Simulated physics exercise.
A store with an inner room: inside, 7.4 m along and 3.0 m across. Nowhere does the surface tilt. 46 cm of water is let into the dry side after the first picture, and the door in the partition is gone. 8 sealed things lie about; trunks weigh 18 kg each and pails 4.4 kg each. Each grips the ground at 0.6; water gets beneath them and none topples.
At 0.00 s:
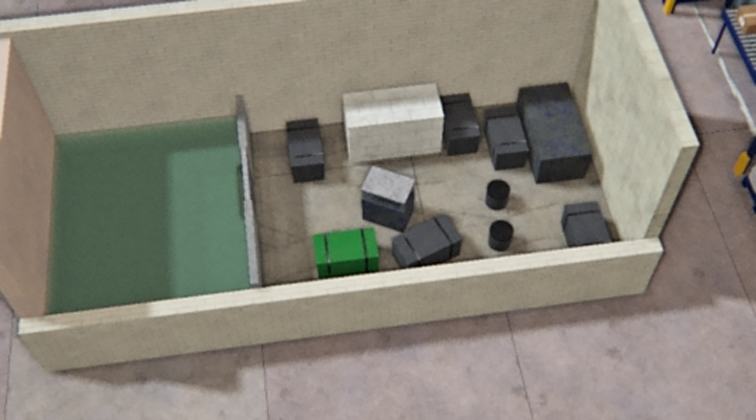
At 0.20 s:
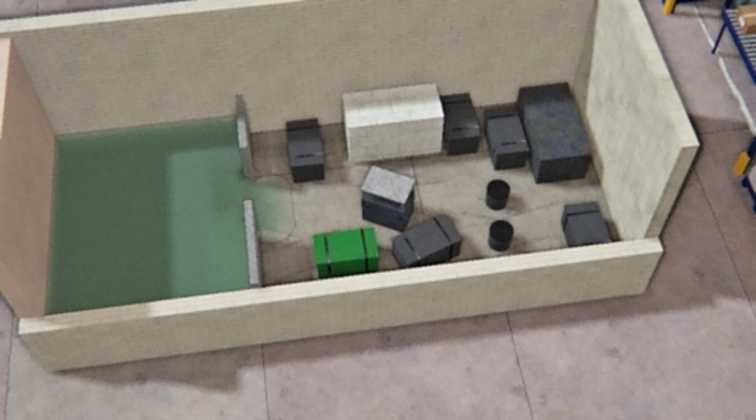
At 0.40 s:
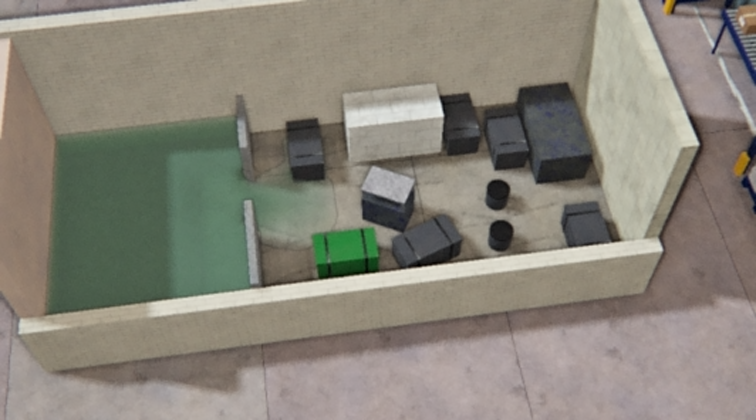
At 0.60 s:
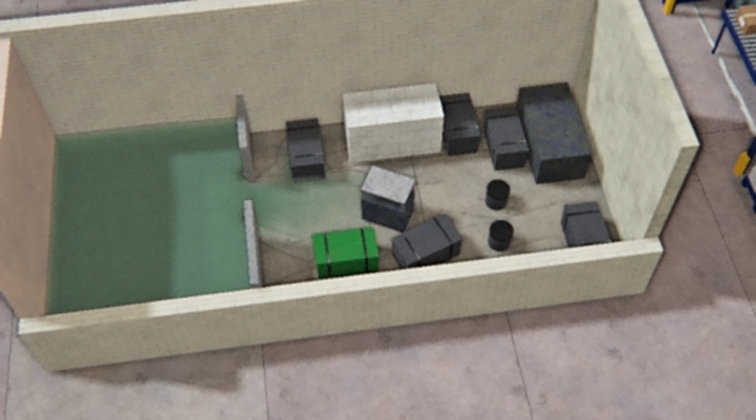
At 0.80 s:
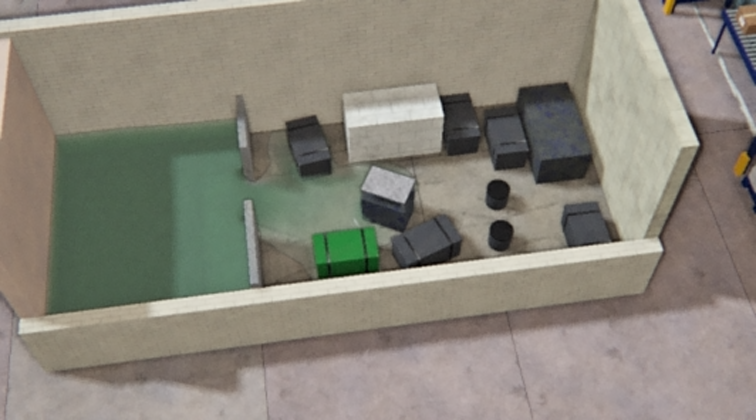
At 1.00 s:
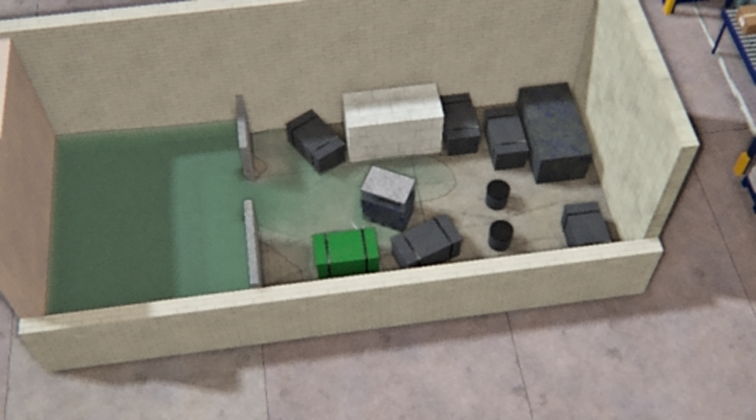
Greenish water spread from the left room through a gap that opened in the partition, flowing right among the dark boxes and the green trunk, and one dark box near the back wall turned slightly.
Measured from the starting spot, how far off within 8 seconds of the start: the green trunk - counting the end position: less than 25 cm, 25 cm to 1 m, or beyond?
It ends up somewhat off its start.
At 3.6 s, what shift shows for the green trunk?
I'd put it at around 40 cm.
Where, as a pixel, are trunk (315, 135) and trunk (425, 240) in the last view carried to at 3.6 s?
Estimated pixels: (284, 126) and (546, 226).
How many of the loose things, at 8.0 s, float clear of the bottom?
The number is 8.
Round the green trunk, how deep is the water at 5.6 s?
Roughly 6 cm at that moment.
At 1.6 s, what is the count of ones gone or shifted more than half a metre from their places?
I count 0 of them.
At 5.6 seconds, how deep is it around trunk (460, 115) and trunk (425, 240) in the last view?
First about 12 cm, second about 18 cm.
After 1.6 s the green trunk is near (351, 265), 0.3 m from its start, aground; 0 afloat.
After 3.6 s the green trunk is near (347, 272), 0.4 m from its start, aground; 7 afloat.
After 5.6 s the green trunk is near (316, 271), 0.5 m from its start, afloat; 8 afloat.
After 8.0 s the green trunk is near (299, 242), 0.6 m from its start, afloat; 8 afloat.
